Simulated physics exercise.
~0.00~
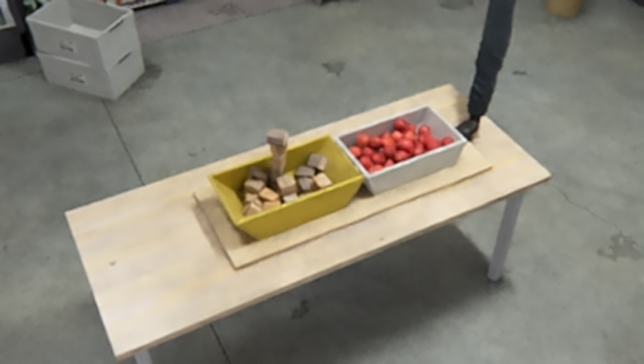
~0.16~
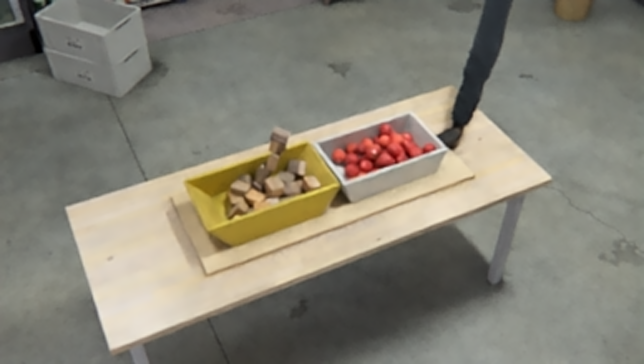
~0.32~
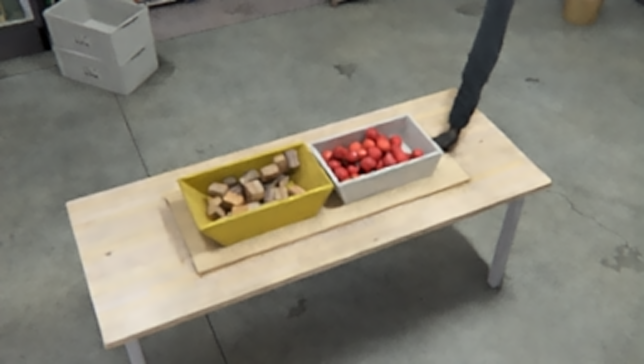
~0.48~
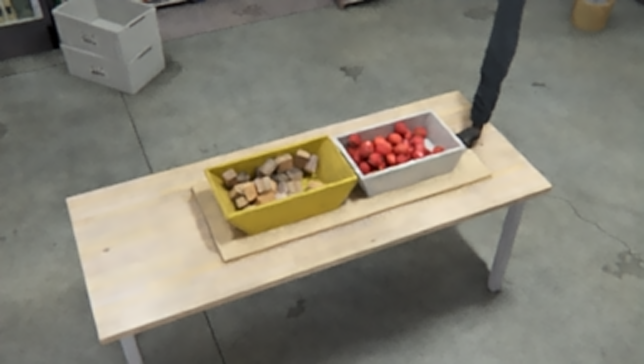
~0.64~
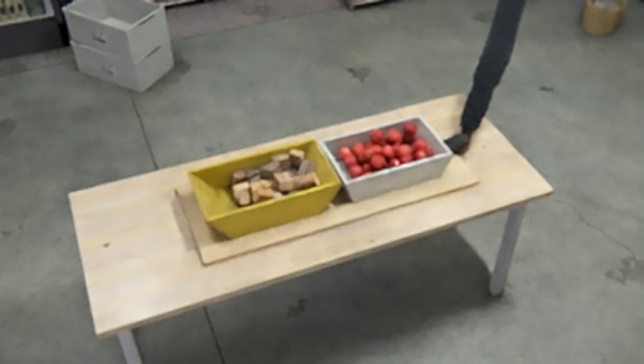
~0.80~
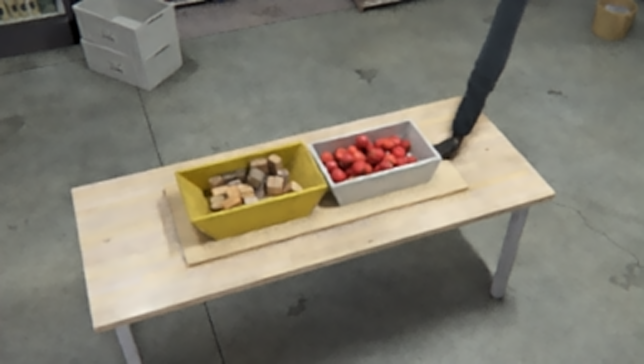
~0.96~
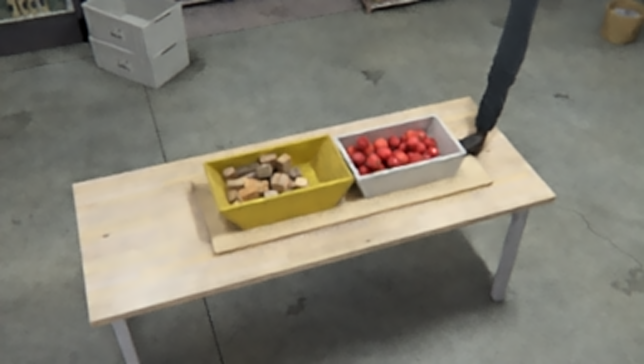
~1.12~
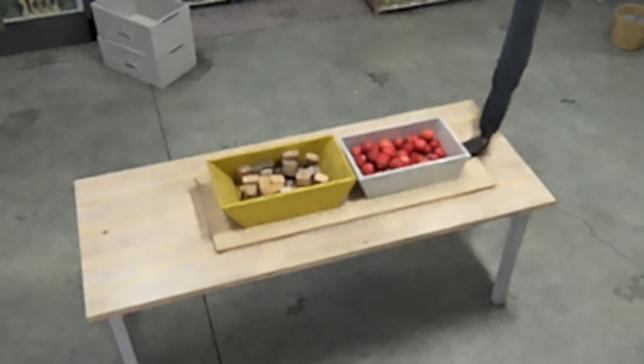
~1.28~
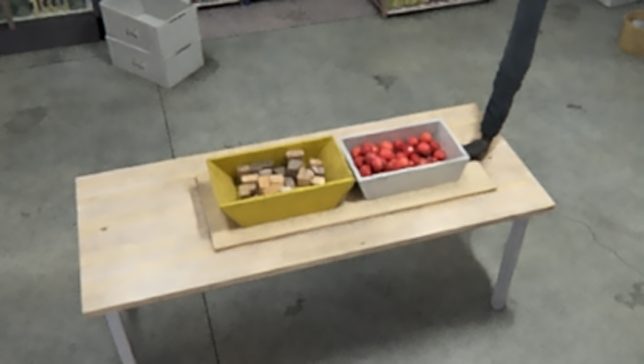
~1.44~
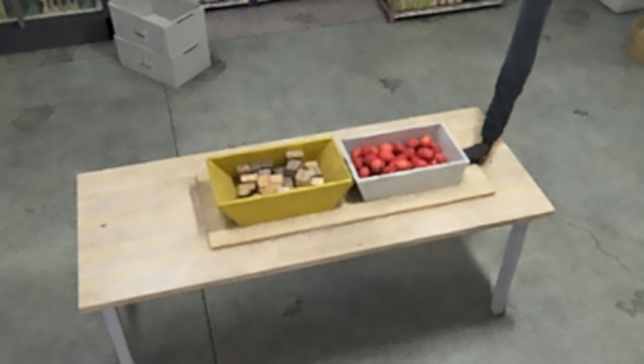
Dark-sleeved arm shaking a board with wood blocks in a yellow box and tomatoes in a white one, all staying inside.
